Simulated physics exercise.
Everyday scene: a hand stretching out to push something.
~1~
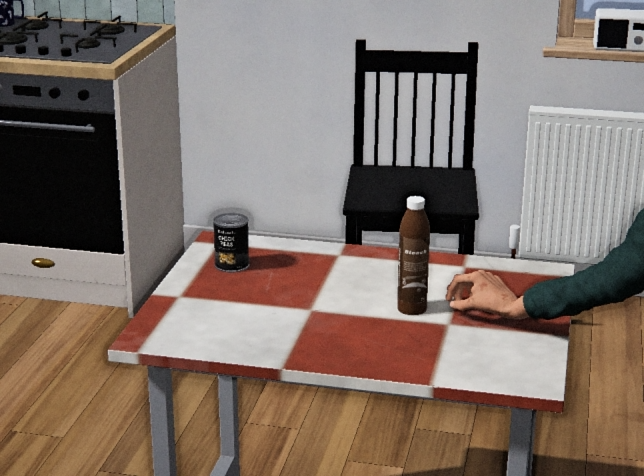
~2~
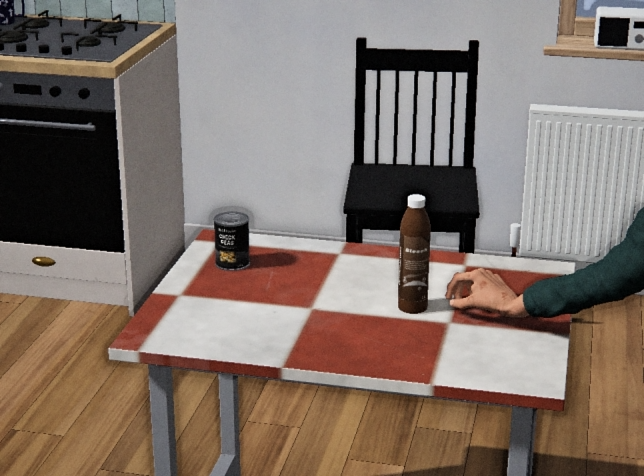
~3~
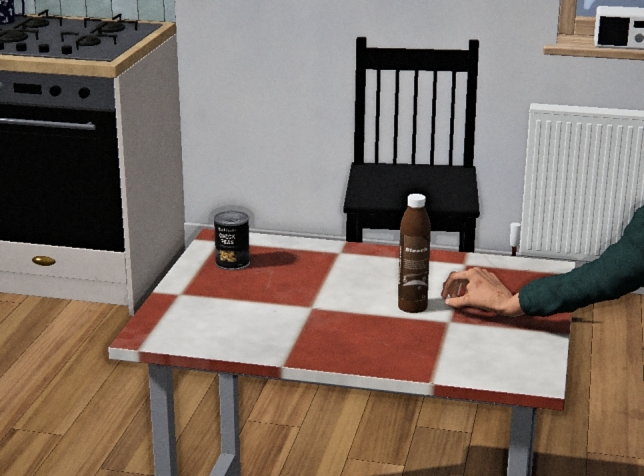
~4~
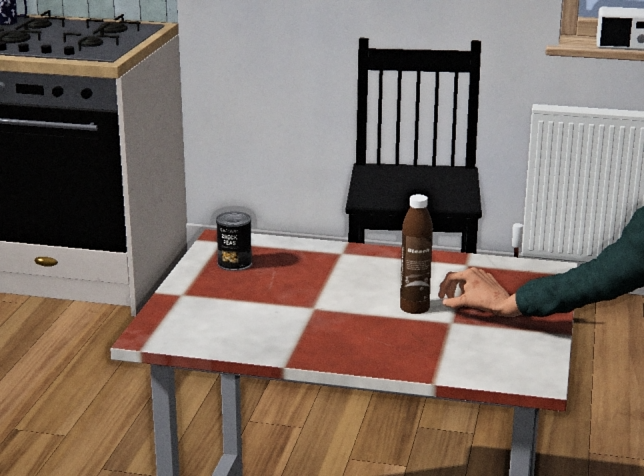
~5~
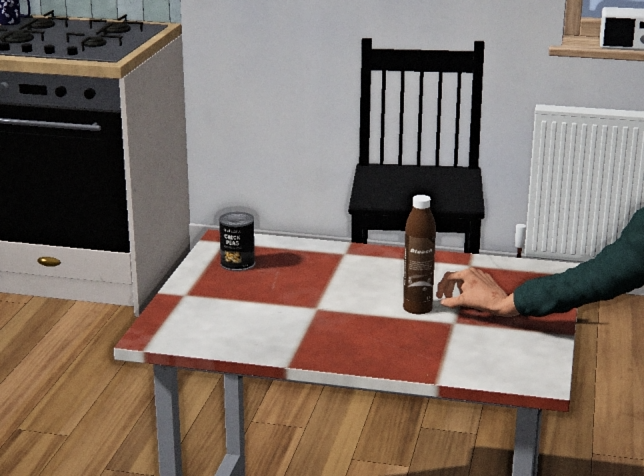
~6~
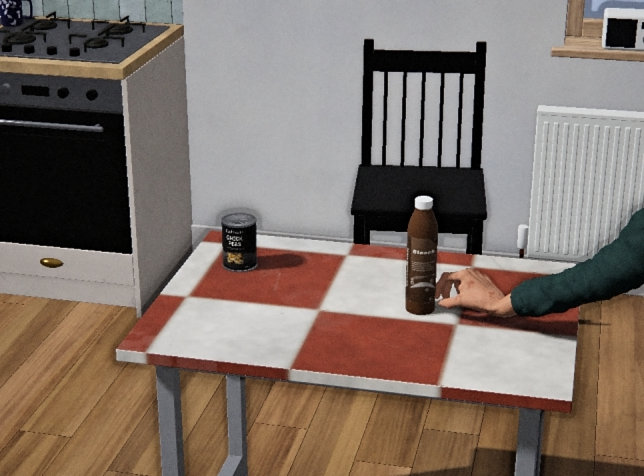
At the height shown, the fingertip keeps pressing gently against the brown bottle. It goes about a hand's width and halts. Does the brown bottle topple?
No.
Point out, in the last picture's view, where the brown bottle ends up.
Pretty much around (367, 251), I'd say.
Then, 0.30 s past the last view, brown bottle displaced a little near (408, 254).
Then, 0.60 s past the last view, brown bottle displaced about its own width near (392, 253).
Then, 1.00 s past the last view, brown bottle displaced well along near (372, 251).
Finally, moved from the start, brown bottle. Final places as the last picture's camera would see them, brown bottle near (367, 251).
